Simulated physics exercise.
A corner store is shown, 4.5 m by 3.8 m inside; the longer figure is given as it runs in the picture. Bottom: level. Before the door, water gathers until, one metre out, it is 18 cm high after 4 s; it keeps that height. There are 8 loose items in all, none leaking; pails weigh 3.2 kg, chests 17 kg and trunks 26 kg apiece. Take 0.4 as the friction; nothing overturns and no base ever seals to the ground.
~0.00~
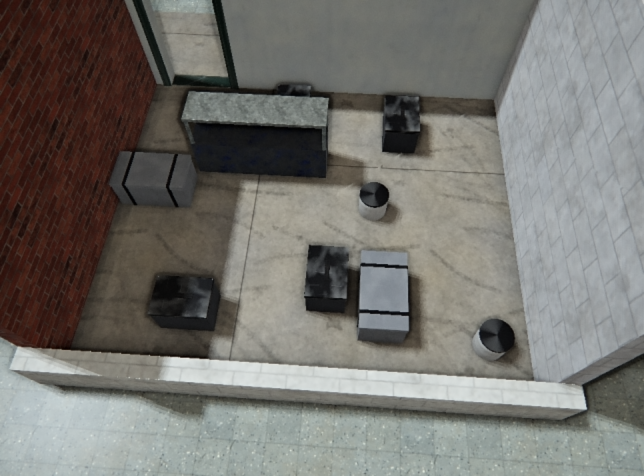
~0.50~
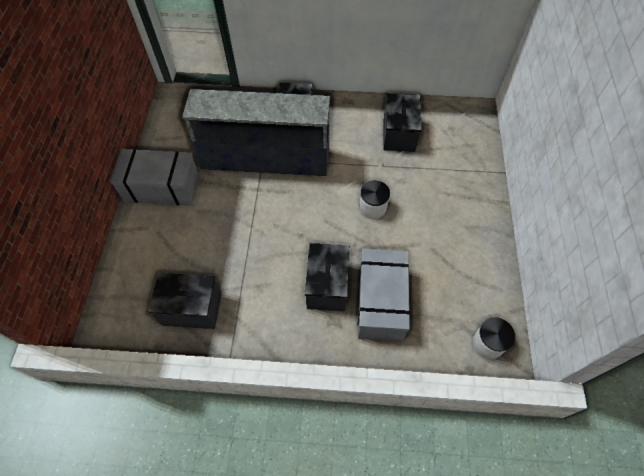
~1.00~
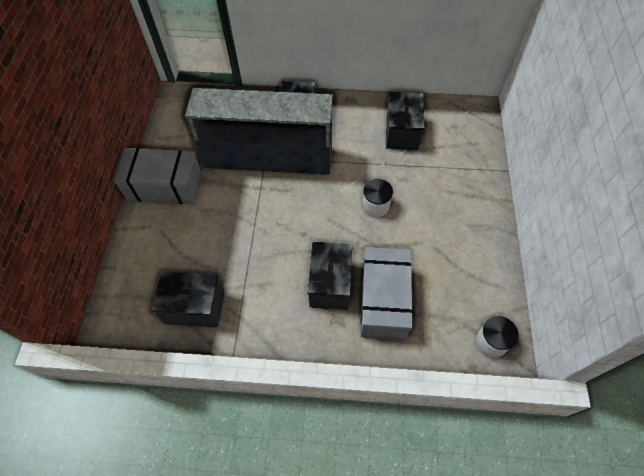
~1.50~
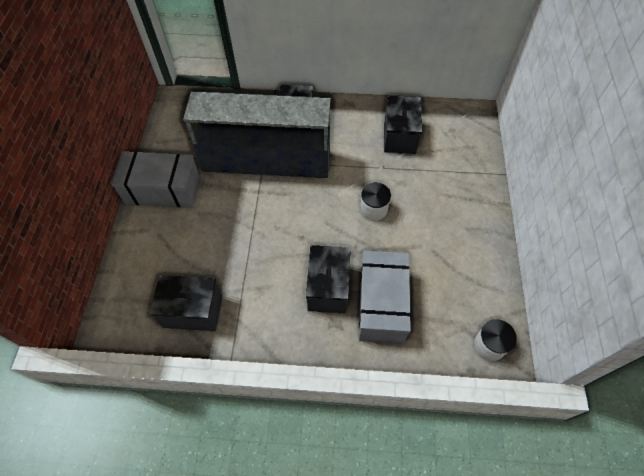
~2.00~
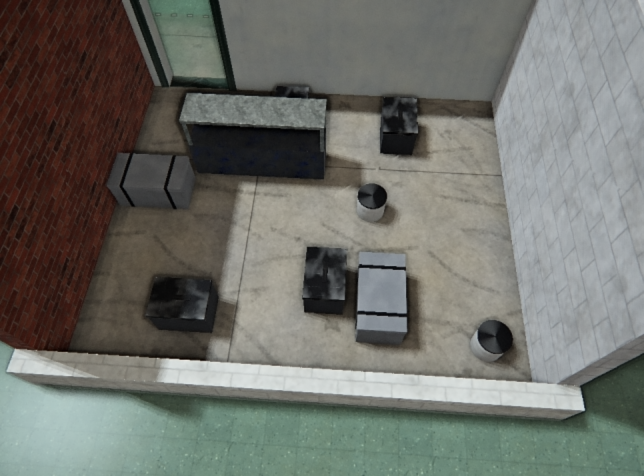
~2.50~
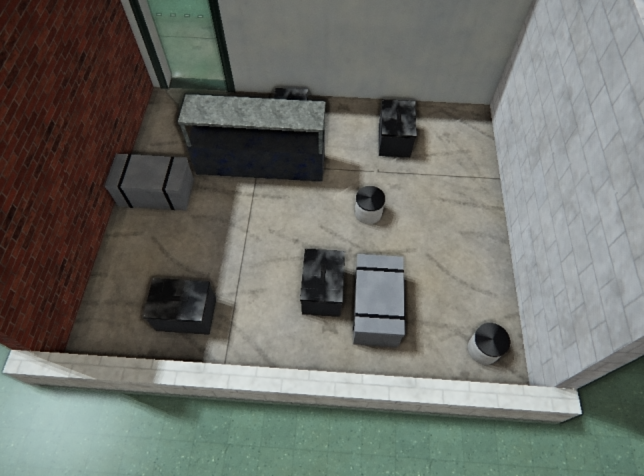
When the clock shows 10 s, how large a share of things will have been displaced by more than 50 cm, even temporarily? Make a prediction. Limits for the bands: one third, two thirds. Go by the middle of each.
Band: Bottom, under one third.
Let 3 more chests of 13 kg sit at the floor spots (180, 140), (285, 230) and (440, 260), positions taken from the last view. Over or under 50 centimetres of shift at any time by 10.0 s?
So, in the order asked, it's too far, not far enough and not far enough.
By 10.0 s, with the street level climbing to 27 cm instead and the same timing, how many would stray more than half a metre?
Under that setup the answer is 7.
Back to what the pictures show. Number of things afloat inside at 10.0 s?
The count is 0.
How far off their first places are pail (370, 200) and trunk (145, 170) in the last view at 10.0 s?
Shifts: 10 cm / 120 cm.
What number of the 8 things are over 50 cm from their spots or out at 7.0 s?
Count then: 1.
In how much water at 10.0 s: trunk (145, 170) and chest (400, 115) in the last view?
First roughly 6 cm, second roughly 3 cm.
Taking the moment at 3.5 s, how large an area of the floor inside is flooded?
Somewhere around 2.0 m2, roughly.
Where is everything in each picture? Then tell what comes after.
A pail at (497, 335), on the bottom; a pail at (375, 194) rests on the ground; water covers 0.0 m2; 0 of 8 have shifted, in the first frame.
A pail at (498, 334) rests on the ground; a pail at (375, 192) rests on the ground; 0.0 m2 under water; 0 of 8 have shifted, in the second frame.
A pail at (501, 332) rests on the ground; a pail at (378, 191) rests on the ground; 0.0 m2 under water; 0 of 8 have shifted, in the third frame.
A pail at (499, 336), on the bottom; a pail at (376, 194) rests on the ground; water covers 0.0 m2; 0 of 8 have shifted, in the fourth frame.
A pail at (495, 336), on the bottom; a pail at (373, 195) rests on the ground; water covers 0.0 m2; 0 of 8 have shifted, in the fifth frame.
A pail at (493, 339), on the bottom; a pail at (371, 198) rests on the ground; water covers 0.3 m2; 0 of 8 have shifted, in the sixth frame.
After 3.5 s 0 of 8 are over 50 cm from their spots; 0 afloat.
After 4.5 s 0 of 8 are over 50 cm from their spots; 0 afloat.
After 7.0 s 1 of 8 are over 50 cm from their spots; 0 afloat.
After 10.0 s 1 of 8 are over 50 cm from their spots, and 1 have been at some point; 0 afloat.
